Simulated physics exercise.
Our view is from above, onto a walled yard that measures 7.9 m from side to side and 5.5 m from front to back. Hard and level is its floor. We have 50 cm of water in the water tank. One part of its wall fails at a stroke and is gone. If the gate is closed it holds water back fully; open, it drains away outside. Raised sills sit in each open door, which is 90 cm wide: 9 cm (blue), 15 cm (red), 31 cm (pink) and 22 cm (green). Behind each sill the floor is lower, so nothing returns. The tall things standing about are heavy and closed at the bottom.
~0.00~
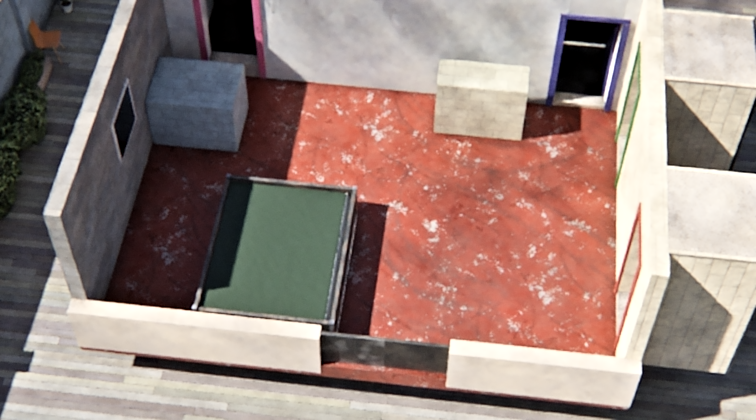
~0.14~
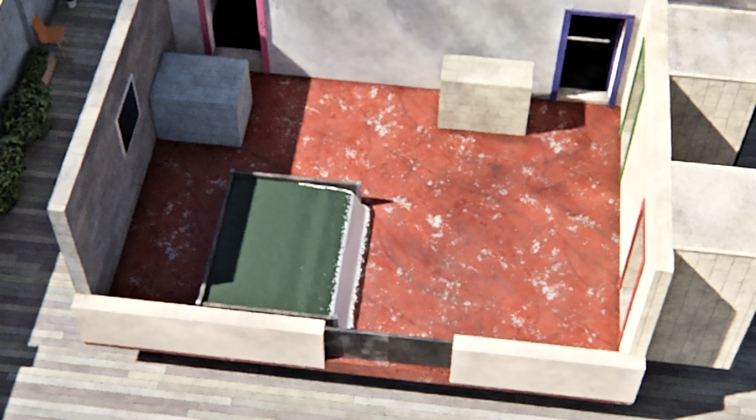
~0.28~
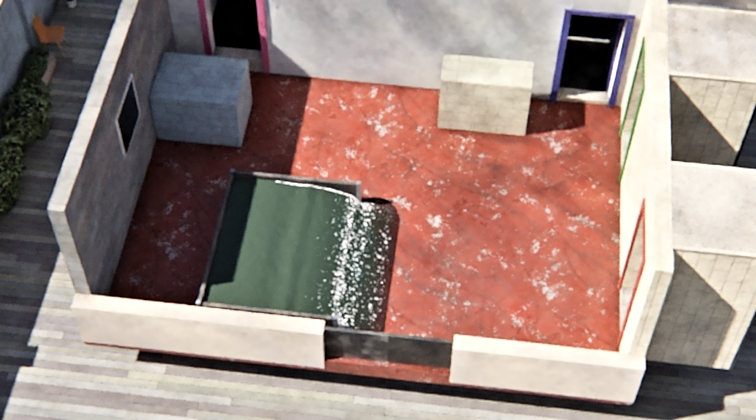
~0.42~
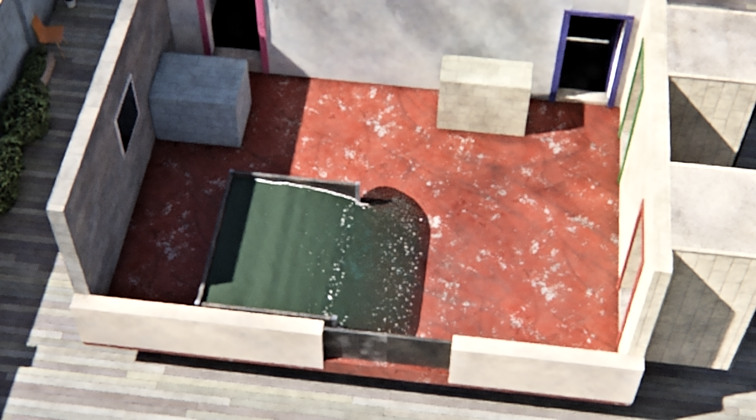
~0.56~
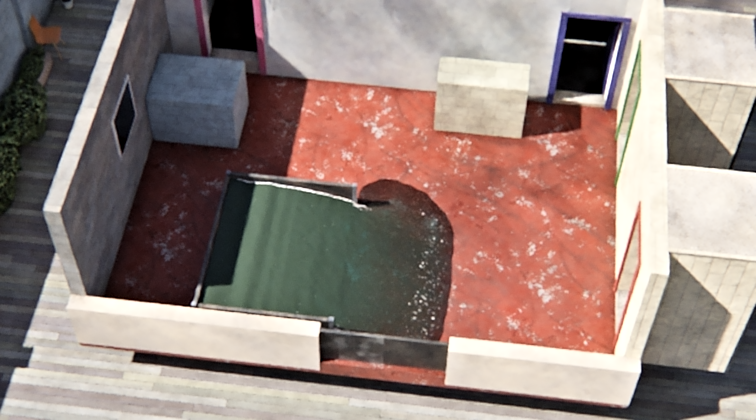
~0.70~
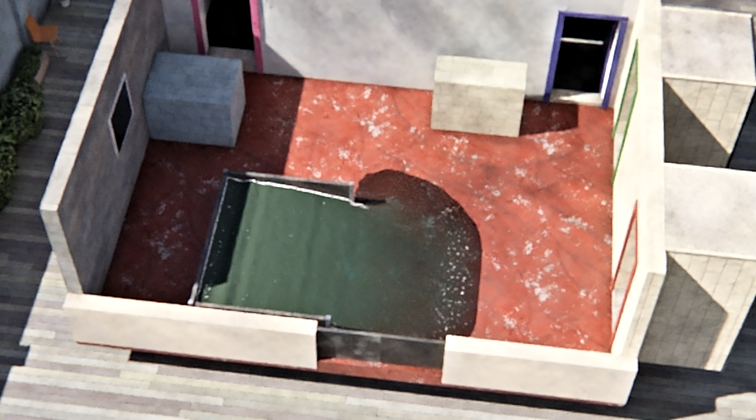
The clip shows a walled yard with a red floor from above, where the right side of a tank of dark green water vanishes and the water pours out, spreading rightward across the floor in a widening, rounded sheet.
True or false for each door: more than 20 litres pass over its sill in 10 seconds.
Per door: The blue door: True; the red door: True; the pink door: False; the green door: False.
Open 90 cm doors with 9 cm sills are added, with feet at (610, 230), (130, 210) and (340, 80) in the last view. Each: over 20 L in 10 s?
Well, the first is on the high side, the second is on the low side, and the third is on the low side.
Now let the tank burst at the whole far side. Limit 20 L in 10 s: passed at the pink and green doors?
With respect to that limit, pink ends up inside it, green ends up inside it.
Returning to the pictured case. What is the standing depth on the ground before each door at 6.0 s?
In centimetres - blue: 20, red: 11, pink: 0, green: 11.
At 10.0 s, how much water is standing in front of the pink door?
The depth there is around 7.5 cm.
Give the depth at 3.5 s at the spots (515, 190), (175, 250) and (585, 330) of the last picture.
I'd read it as roughly 3, 0 and 26 cm, in that order.
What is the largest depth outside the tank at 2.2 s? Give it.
Max depth: About 34 centimetres.
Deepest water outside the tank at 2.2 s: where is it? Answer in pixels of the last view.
Roughly pixel (602, 368).
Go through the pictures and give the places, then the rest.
The first frame shows still water, 50 cm deep, in the water tank at (278, 249).
In the second frame, water pours out at (346, 264) and has run 1.3 m, to (365, 207); typically 4 cm deep outside, 50 cm at the water tank's back.
In the third frame, the front is at a hidden place, 1.4 m from the gap at (346, 265); 1.5 m2 of floor is under water; 50 cm left at the back of the water tank.
In the fourth frame, the front is at (399, 197), 1.7 m from the gap at (345, 266); 3.1 m2 of floor is under water; 50 cm left at the back of the water tank.
In the fifth frame, the front is at a hidden place, 2.0 m from the gap at (342, 267); 4.4 m2 of floor is under water; 50 cm left at the back of the water tank.
In the sixth frame, the front is at (467, 222), 2.3 m from the gap at (339, 266); 6.1 m2 of floor is under water; 44 cm left at the back of the water tank.
After 1.4 s water covers 40 % of the floor and is deepest (21 cm) near (348, 290); blue door not reached, red door not reached, pink door not reached, green door not reached.
After 2.2 s water covers 50 % of the floor and is deepest (34 cm) near (602, 368); blue door not reached, red door 28 cm at the sill, 12 L in, pink door not reached, green door not reached.
After 3.5 s water covers 55 % of the floor and is deepest (30 cm) near (606, 111); blue door 12 cm at the sill, 0 L in, red door 27 cm at the sill, 95 L in, pink door not reached, green door 13 cm at the sill, 0 L in.
After 6.0 s water covers 60 % of the floor and is deepest (20 cm) near (543, 128); blue door 20 cm at the sill, 100 L in, red door 11 cm at the sill, 129 L in, pink door not reached, green door 11 cm at the sill, 0 L in.
After 10.0 s water covers 85 % of the floor and is deepest (12 cm) near (176, 91); blue door 9 cm at the sill, 167 L in, red door 5 cm at the sill, 129 L in, pink door 7 cm at the sill, 0 L in, green door 9 cm at the sill, 0 L in.
